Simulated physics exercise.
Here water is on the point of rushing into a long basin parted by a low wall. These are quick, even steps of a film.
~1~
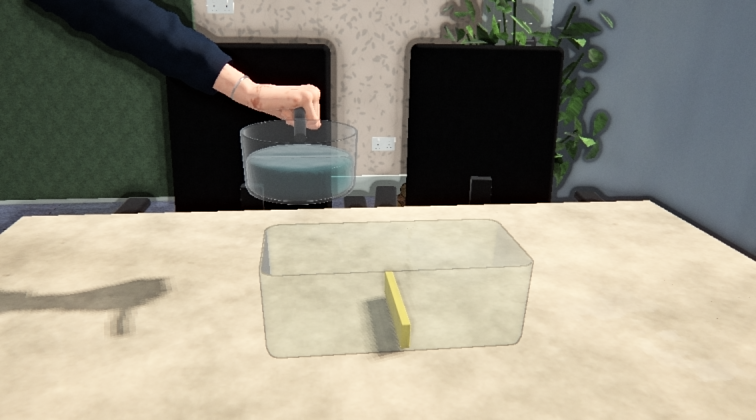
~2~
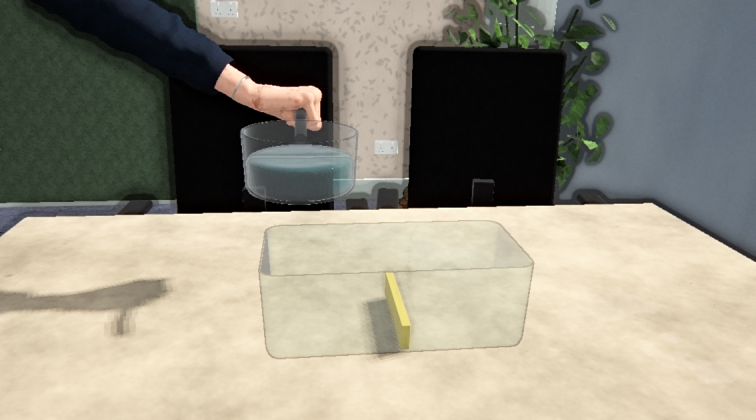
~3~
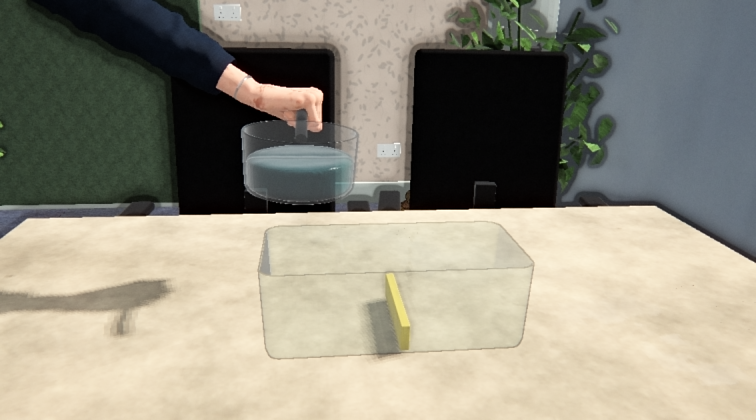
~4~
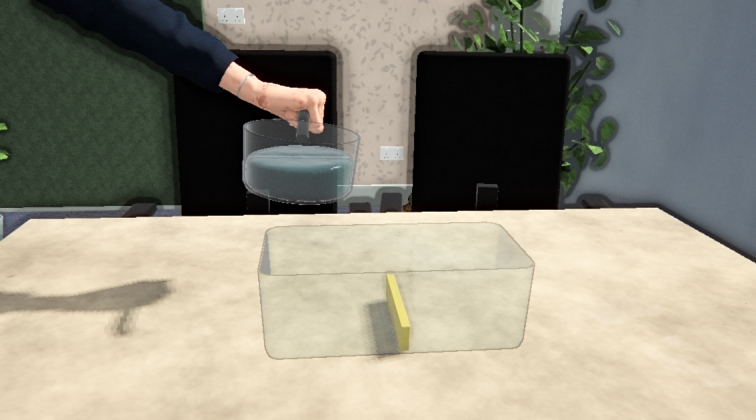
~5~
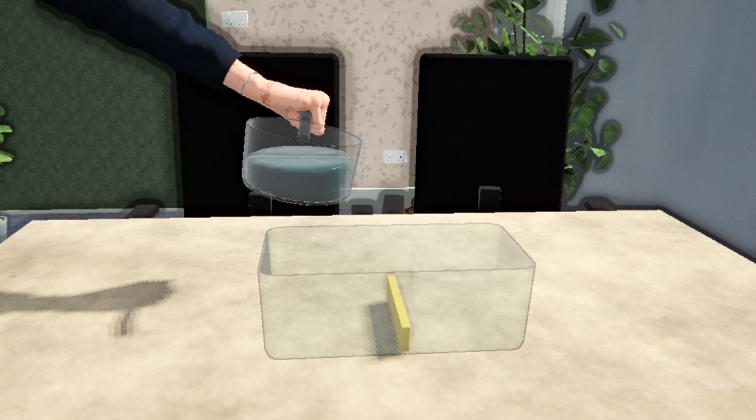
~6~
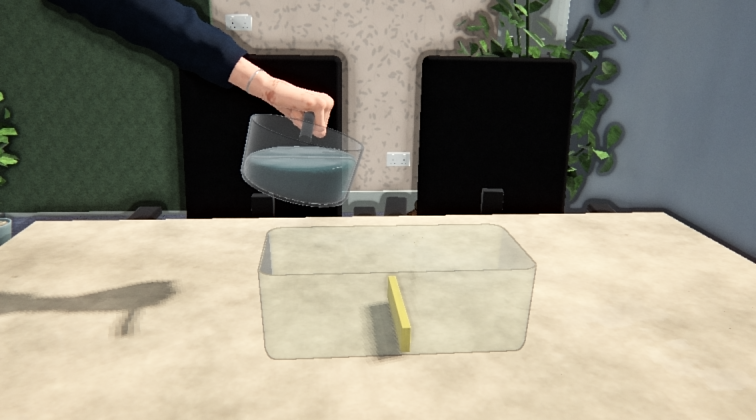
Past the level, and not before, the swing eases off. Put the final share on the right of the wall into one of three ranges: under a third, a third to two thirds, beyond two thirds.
Middle of three bands.
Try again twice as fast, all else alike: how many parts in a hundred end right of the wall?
About 30 per cent.
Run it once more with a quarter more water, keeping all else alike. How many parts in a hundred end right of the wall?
About 55 in a hundred.
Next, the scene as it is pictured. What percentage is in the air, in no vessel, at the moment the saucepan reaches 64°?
Around 25 in a hundred.
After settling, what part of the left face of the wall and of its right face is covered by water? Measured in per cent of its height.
Left of the wall 30 %, right of the wall 30 %.
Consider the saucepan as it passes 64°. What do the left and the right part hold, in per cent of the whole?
Split is about 5 % to the left and 5 % to the right.
A moment on, the saucepan is tipped part way and 68 per cent is still to pour, 6 is left of the wall and 3 right of it.
Next, the saucepan is tipped on its side and 16 per cent is still to pour, 33 is left of the wall and 41 right of it.
Then the saucepan is tipped right over and 1 per cent is still to pour, 56 is left of the wall and 42 right of it.
Later the saucepan is tipped right over and 0 per cent is still to pour, 57 is left of the wall and 42 right of it.
Finally, 57 per cent lies left of the wall, 43 right of it and 1 outside.
